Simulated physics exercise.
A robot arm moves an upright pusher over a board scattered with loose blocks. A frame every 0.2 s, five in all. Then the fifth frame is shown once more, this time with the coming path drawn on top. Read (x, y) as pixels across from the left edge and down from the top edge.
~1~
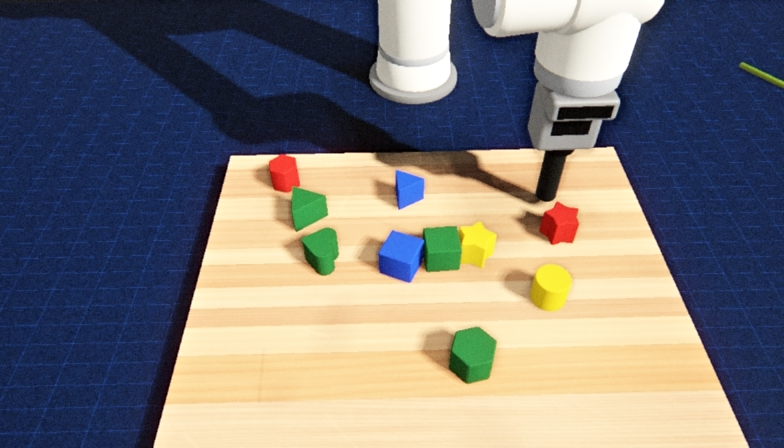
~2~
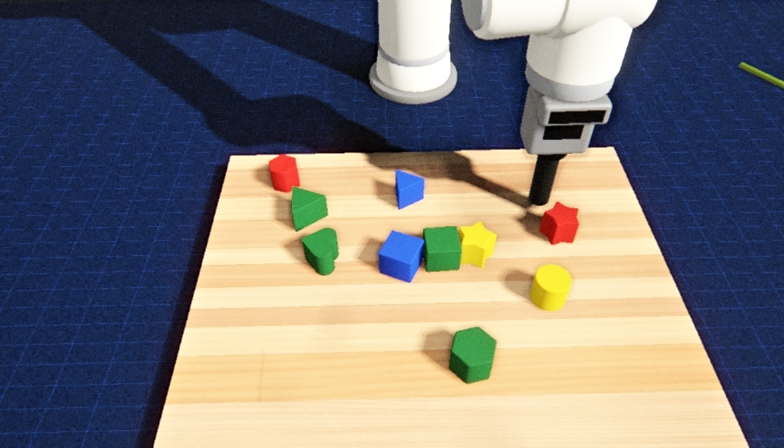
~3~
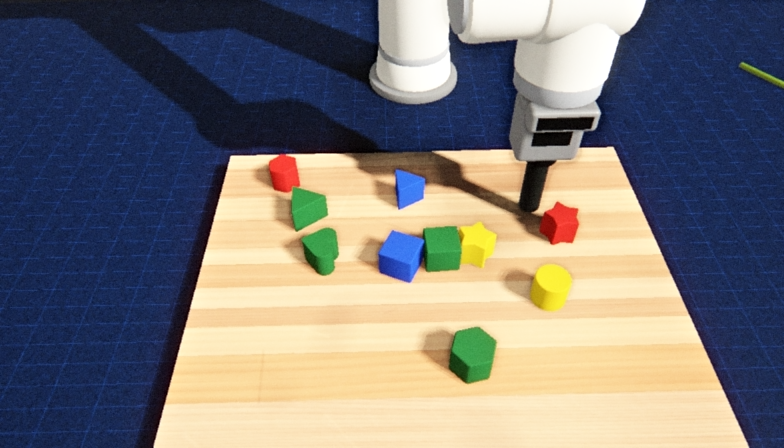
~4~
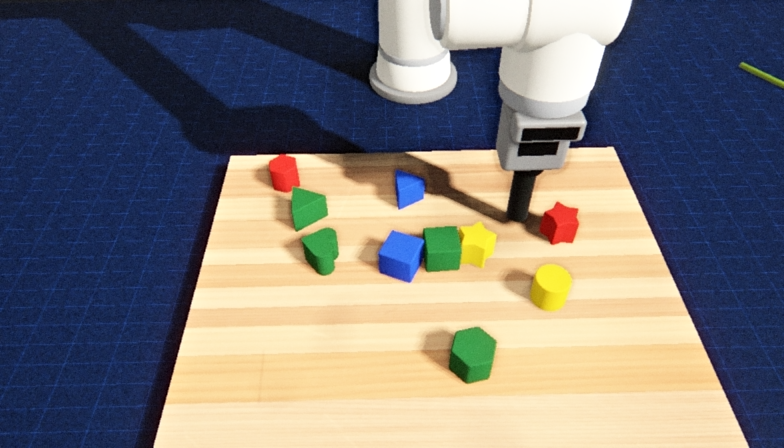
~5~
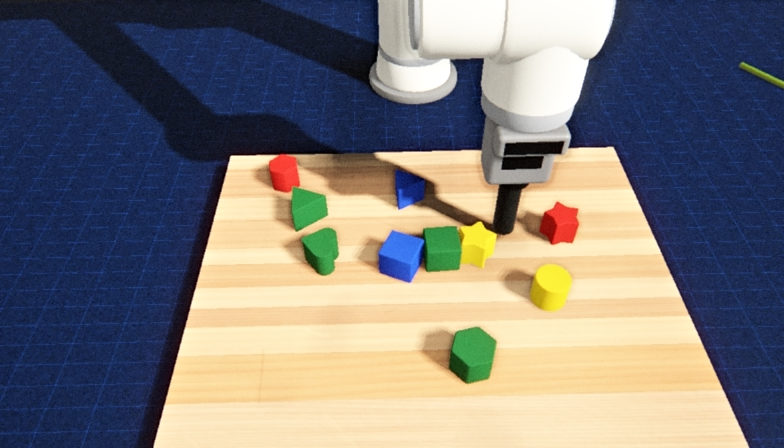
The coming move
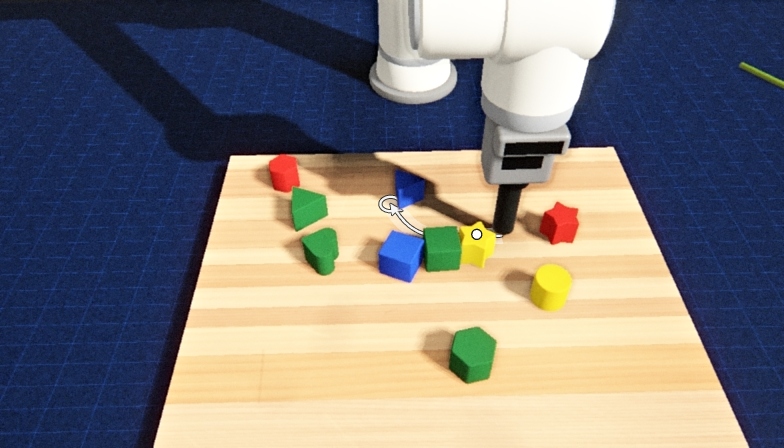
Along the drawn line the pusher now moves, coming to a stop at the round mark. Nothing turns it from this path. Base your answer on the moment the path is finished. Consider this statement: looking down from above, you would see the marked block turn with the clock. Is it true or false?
The statement is false.
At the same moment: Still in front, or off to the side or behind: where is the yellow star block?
Lost on the way.
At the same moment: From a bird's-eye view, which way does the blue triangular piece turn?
It rotates clockwise.
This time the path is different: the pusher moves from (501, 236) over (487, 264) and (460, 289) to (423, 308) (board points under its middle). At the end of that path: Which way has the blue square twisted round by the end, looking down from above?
Its spin: Anticlockwise.
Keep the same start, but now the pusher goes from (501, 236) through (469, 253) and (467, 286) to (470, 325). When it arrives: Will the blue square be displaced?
Yes.
Path on the board, from (501, 236) via (457, 237) and (414, 229), ending at (391, 204); the dot is on the yellow star block.
The first path, step by step. One third of the way, pusher (457, 229); blue square (393, 248); green square (433, 245); yellow star block (469, 236), turned 55° anticlockwise.
Two thirds of the way, pusher (414, 221); blue square (393, 248); green square (433, 245); yellow star block (469, 236), turned 60° anticlockwise.
At the end, pusher (390, 196); blue square (393, 248); blue triangular piece (405, 173), turned 50° clockwise; green square (433, 245); yellow star block (469, 236), turned 60° anticlockwise.
